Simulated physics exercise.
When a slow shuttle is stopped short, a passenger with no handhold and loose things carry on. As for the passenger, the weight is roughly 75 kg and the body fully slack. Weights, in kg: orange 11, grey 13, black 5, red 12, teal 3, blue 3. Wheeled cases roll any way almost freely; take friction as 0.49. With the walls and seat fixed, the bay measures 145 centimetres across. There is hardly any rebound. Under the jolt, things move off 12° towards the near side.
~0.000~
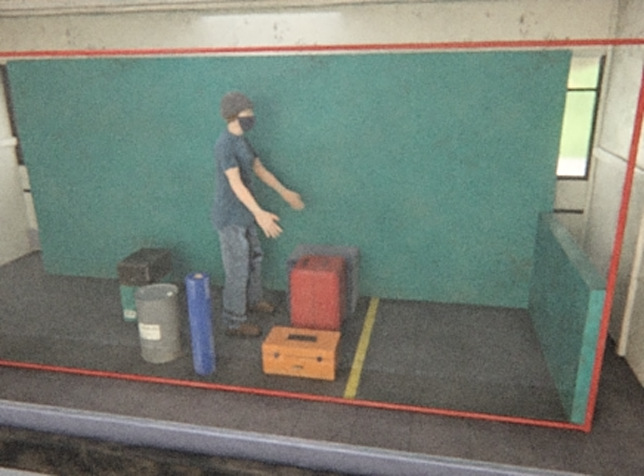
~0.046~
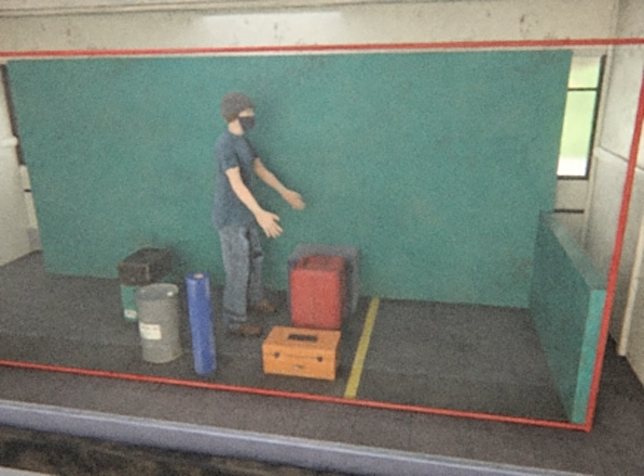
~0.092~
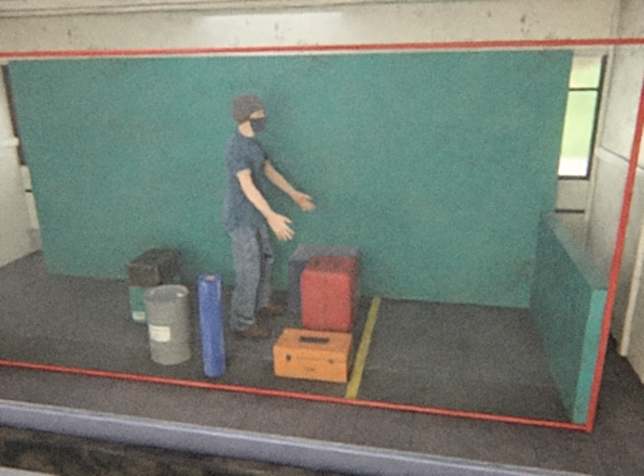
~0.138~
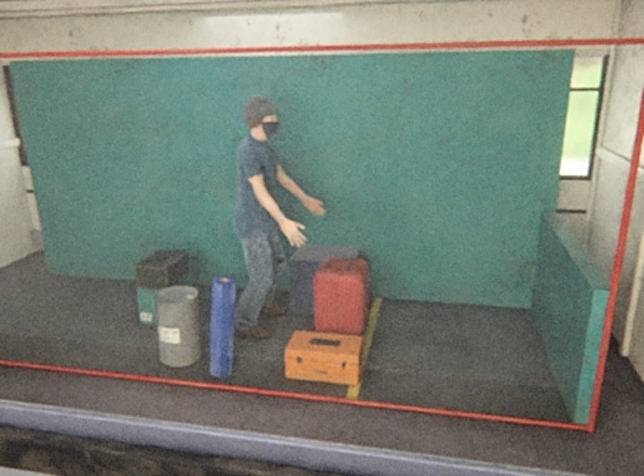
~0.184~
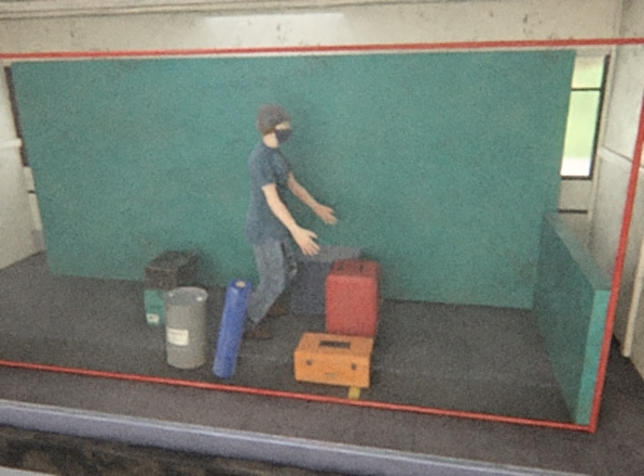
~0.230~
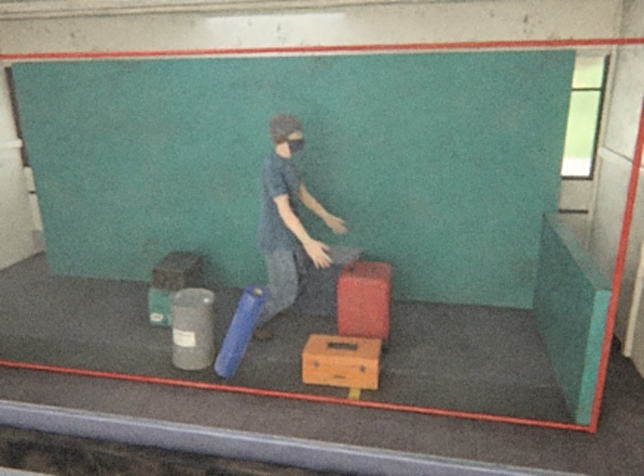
In a bay with a green back wall, a masked passenger in a cap stands with arms held out, then slides right with knees bending as the cases, drum and cartons shift right and a blue roll tilts.
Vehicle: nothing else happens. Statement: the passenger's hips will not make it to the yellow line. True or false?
False - the passenger's hips will get past the yellow line.
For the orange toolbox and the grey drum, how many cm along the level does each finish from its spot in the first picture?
The orange toolbox has moved 35 and the grey drum 30.
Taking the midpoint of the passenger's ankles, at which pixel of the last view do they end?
Roughly (312, 314).
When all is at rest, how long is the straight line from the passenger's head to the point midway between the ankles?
Head and ankle midpoint end up around 120 centimetres apart.
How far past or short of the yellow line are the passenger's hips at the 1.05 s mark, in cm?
Past it by some 20 cm.
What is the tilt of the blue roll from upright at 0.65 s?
It is tilted some 70°.
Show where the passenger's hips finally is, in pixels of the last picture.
Roughly at (399, 336).
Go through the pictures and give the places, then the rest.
The first picture shows passenger's hips (234, 211), teal carton (149, 295), yellow line (351, 389).
The second picture shows passenger's hips (235, 211), teal carton (149, 295).
The third picture shows passenger's hips (245, 213), teal carton (157, 296).
The fourth picture shows passenger's hips (256, 217), teal carton (165, 298).
The fifth picture shows passenger's hips (268, 224), teal carton (172, 299).
The sixth picture shows passenger's hips (279, 234), teal carton (176, 299), yellow line (356, 390). Everything loose set off at about 1.8 m/s.
After 0.40 s the passenger's hips are 32 cm short of the yellow line, near (322, 286) in the last picture's view; the teal carton 142 cm short of the yellow line, tilted 30°.
After 0.65 s the passenger's hips are 1 cm past the yellow line, near (365, 320) in the last picture's view.
After 1.05 s the passenger's hips are 21 cm past the yellow line, near (399, 336) in the last picture's view.
After 2.6 s, grey drum stops short of the yellow line; black toolbox stops short of the yellow line; red wheeled case crosses the yellow line; teal carton stops short of the yellow line; passenger's hips cross the yellow line; passenger's head crosses the yellow line.
